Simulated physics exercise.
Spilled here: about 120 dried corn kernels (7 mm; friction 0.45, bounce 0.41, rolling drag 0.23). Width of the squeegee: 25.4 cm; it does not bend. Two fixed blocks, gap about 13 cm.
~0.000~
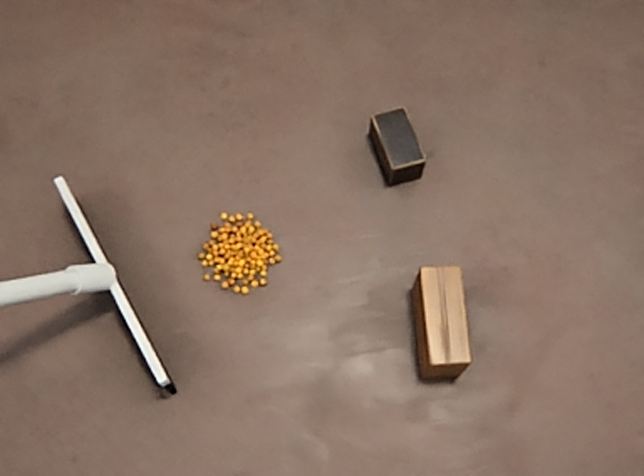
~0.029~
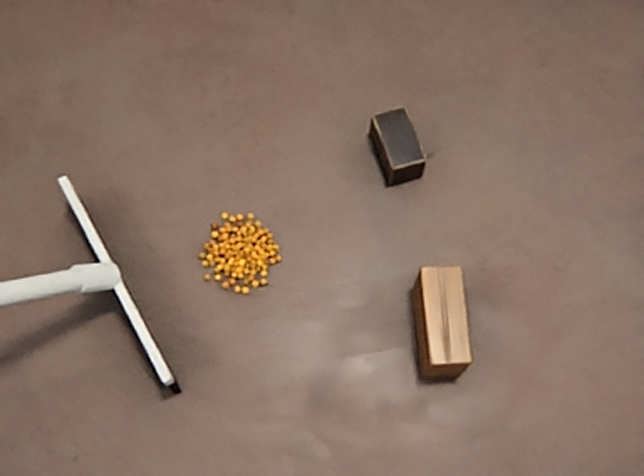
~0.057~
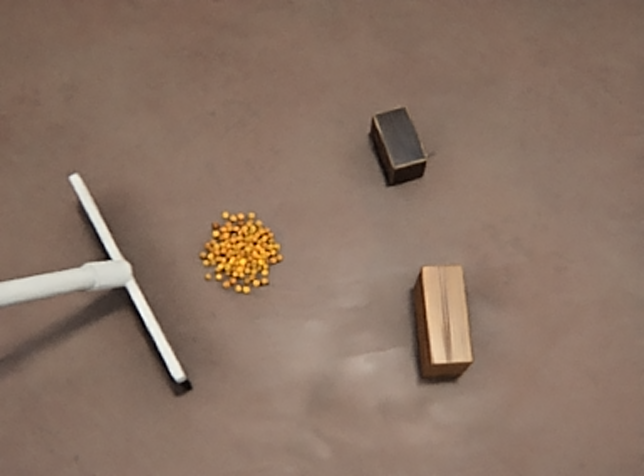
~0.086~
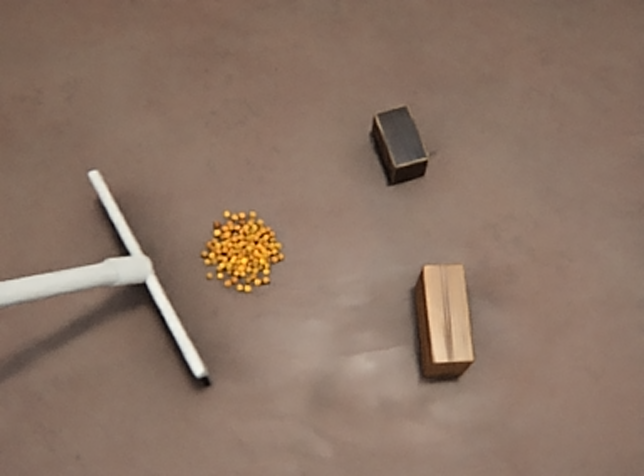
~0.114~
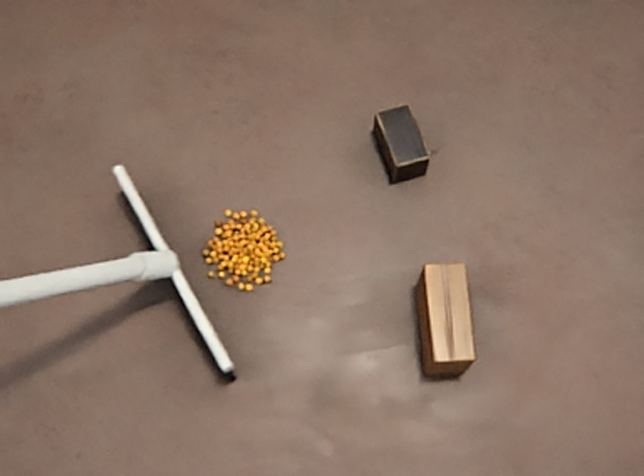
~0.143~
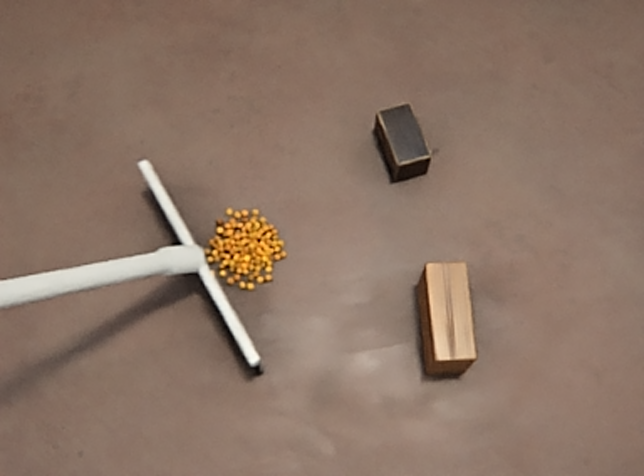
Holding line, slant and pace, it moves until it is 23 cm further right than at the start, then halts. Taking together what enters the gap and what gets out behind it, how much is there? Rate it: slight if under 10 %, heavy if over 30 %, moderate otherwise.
Moderate.
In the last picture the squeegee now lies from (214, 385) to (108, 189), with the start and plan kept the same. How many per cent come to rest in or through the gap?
Gap share: 0 in a hundred.
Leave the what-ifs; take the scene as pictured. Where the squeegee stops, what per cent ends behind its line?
Some 0 in a hundred.
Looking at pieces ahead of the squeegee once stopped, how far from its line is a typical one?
I'd say close to 8 cm ahead of the line.
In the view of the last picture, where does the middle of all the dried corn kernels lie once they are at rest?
I'd put it somewhere close to (378, 203).
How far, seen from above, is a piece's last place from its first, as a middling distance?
Estimate: Close to 16 cm.
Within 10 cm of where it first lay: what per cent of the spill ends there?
Roughly 0 %.
After 0.29 s, squeegee 21 cm from its start, spill 12 cm wide; held up before the blocks 100 %.
Then, at 0.43 s, squeegee 23 cm from its start, spill 15 cm wide; held up before the blocks 95 %.
Then, at 0.55 s, squeegee 23 cm from its start, spill 17 cm wide; in or through the gap 20 %, round the far block 5 %, held up before the blocks 75 %.
In the end, at 0.8 s, in or through the gap 20 %, round the near block 0 %, round the far block 5 %, held up before the blocks 75 %.
